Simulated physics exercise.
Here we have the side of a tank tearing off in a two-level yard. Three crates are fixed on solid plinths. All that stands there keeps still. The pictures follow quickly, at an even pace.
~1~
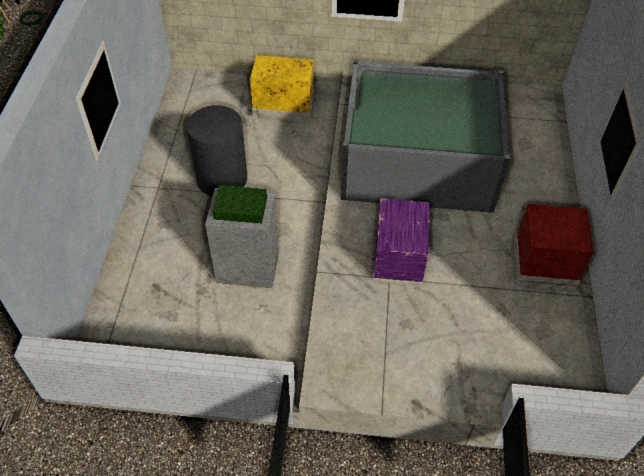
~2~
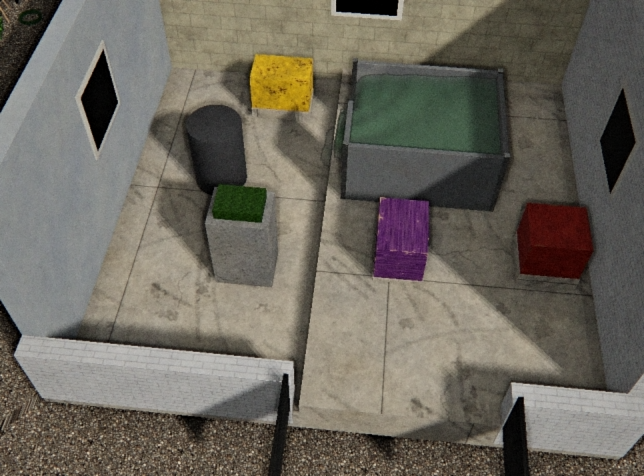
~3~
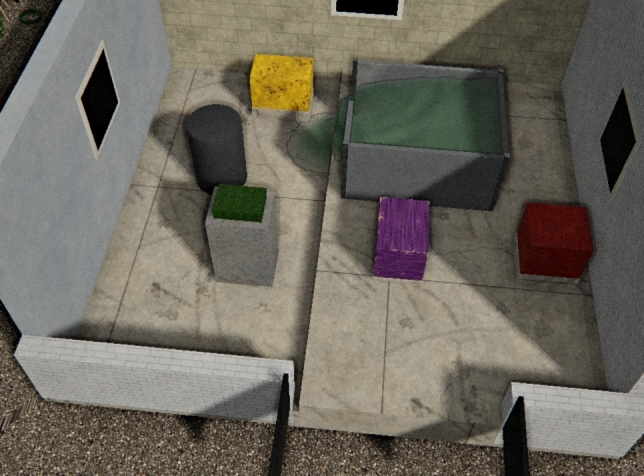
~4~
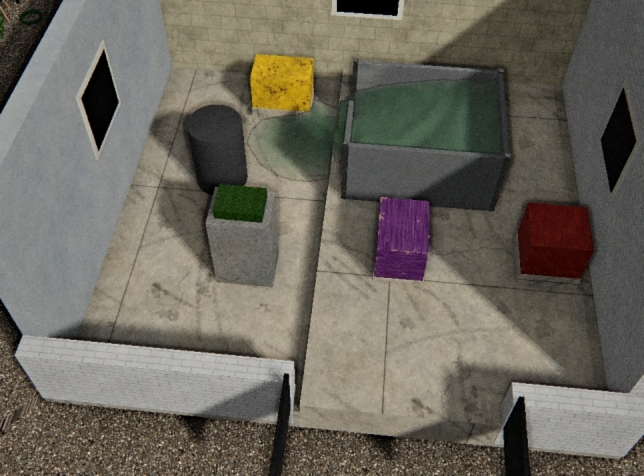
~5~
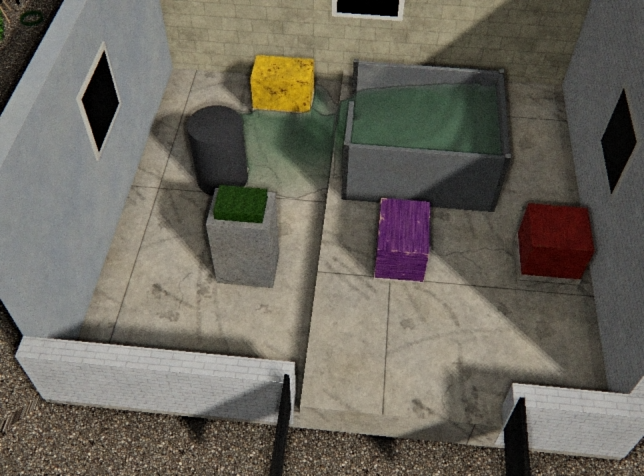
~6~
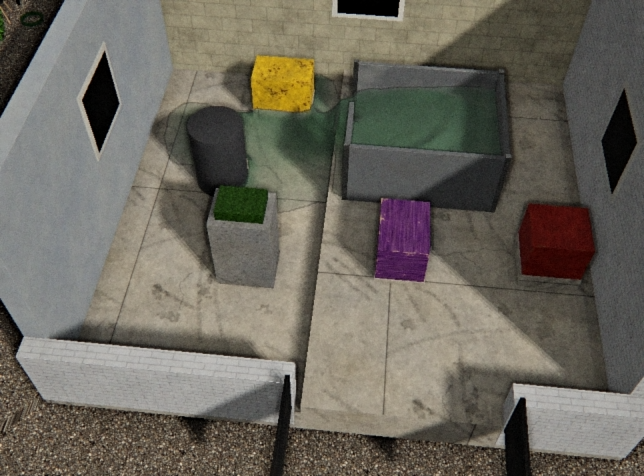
The clip shows a walled yard with a grey tank of green water, whose left side opens; water pours out and spreads leftward across the paving, around the dark cylinder and yellow block, as the tank's level drops.
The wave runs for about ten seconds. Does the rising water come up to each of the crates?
The yellow crate is caught by the water; the purple crate is safe from the water; the red crate is safe from the water.
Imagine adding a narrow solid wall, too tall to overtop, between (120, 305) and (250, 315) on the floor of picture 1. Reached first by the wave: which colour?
Answer: The crate marked yellow.
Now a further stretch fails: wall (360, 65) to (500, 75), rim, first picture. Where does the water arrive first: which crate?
It's the yellow crate.
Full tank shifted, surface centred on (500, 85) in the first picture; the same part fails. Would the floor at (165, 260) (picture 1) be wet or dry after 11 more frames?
Verdict on that spot: Inundated.
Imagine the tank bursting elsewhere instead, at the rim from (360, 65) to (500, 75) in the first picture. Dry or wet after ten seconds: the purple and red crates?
Note - purple goes wet, red goes wet.
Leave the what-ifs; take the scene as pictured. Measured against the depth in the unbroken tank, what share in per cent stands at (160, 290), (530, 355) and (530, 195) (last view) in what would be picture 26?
6, 0, 0 %.
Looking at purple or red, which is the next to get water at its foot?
Answer: The red-painted one.
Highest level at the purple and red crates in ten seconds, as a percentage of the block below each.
Roughly 10 per cent for the first, 10 per cent for the second.
A moment on, water covers 25 % of the floor; the yellow crate water round its plinth, the purple crate not reached, the red crate not reached.
Next, water covers 35 % of the floor; the yellow crate water round its plinth, the purple crate not reached, the red crate not reached.
Then, water covers 50 % of the floor; the yellow crate water round its plinth, the purple crate not reached, the red crate not reached.
Later, water covers 60 % of the floor; the yellow crate water round its plinth, the purple crate not reached, the red crate not reached.
In the end, water covers 55 % of the floor; the yellow crate was topped, the purple crate stayed above the water, the red crate stayed above the water.
